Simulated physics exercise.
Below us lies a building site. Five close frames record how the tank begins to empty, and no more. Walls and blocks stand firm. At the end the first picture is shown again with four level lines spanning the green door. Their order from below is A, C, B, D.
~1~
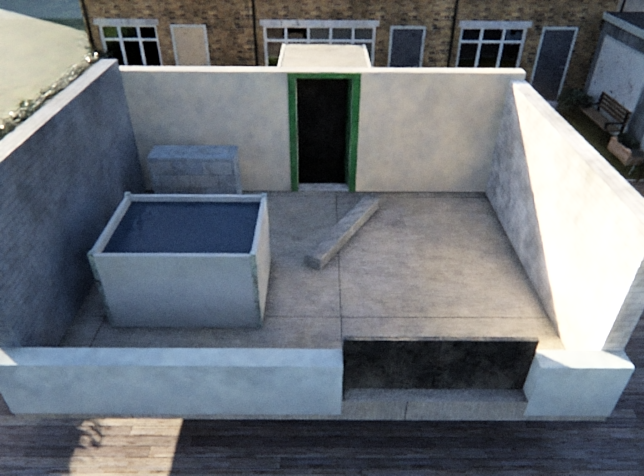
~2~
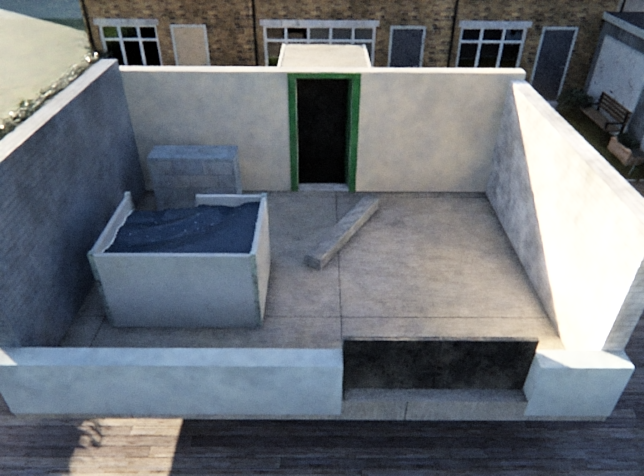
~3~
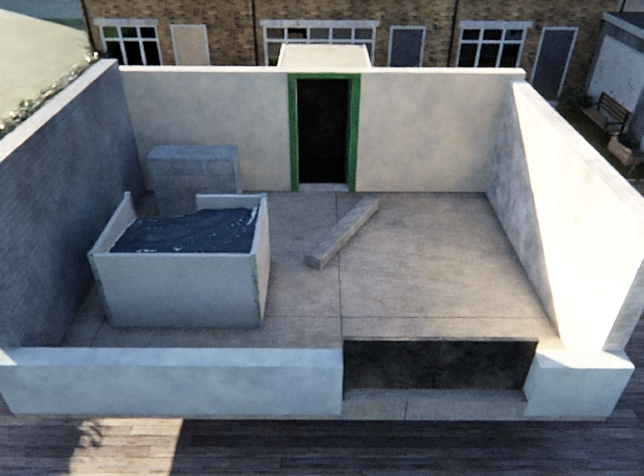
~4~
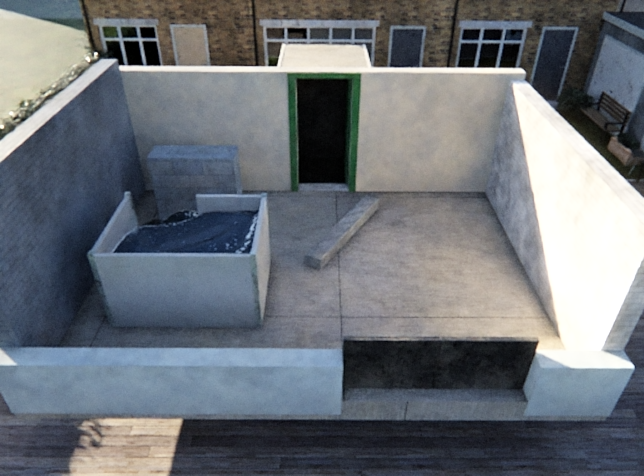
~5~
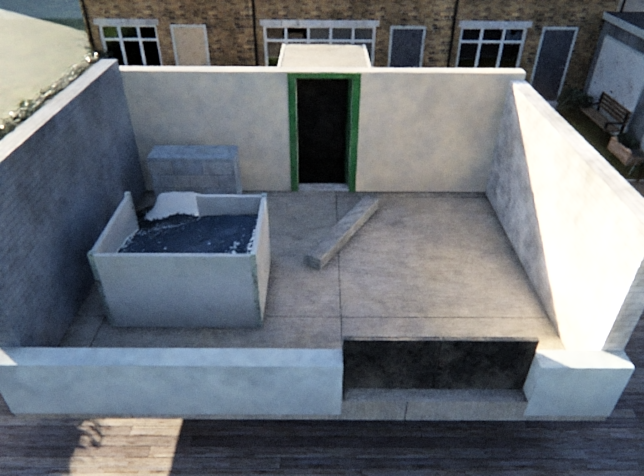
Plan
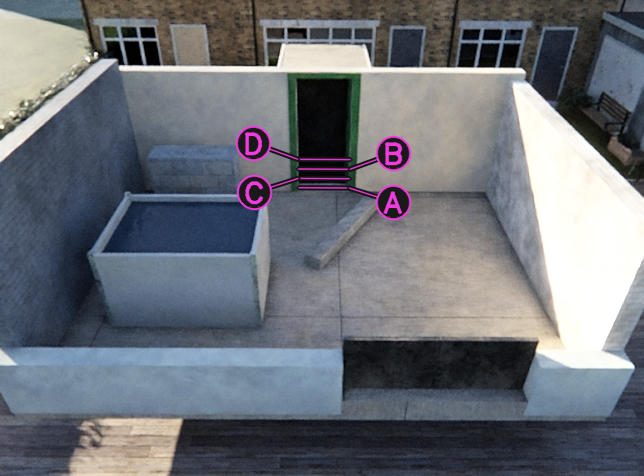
Water in a square tank inside a walled yard sat still, then sank unevenly and sloshed about, its dark surface tilting and rippling, while the green doorway and the block on the floor stayed put.
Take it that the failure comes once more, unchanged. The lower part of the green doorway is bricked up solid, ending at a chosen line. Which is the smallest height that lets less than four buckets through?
That is height C.
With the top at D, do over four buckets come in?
No, that is safe.
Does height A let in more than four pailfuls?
Yes.
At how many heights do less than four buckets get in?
Three of the four.
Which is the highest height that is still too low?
That would be A.
In magenta, A at (323, 187); B at (324, 169); C at (323, 178); D at (324, 159); from the bottom up A, C, B, D.
With A, about 10 bucketfuls get in.
With B, nothing gets over.
With C, a splash gets over, under a bucket.
With D, nothing gets over.
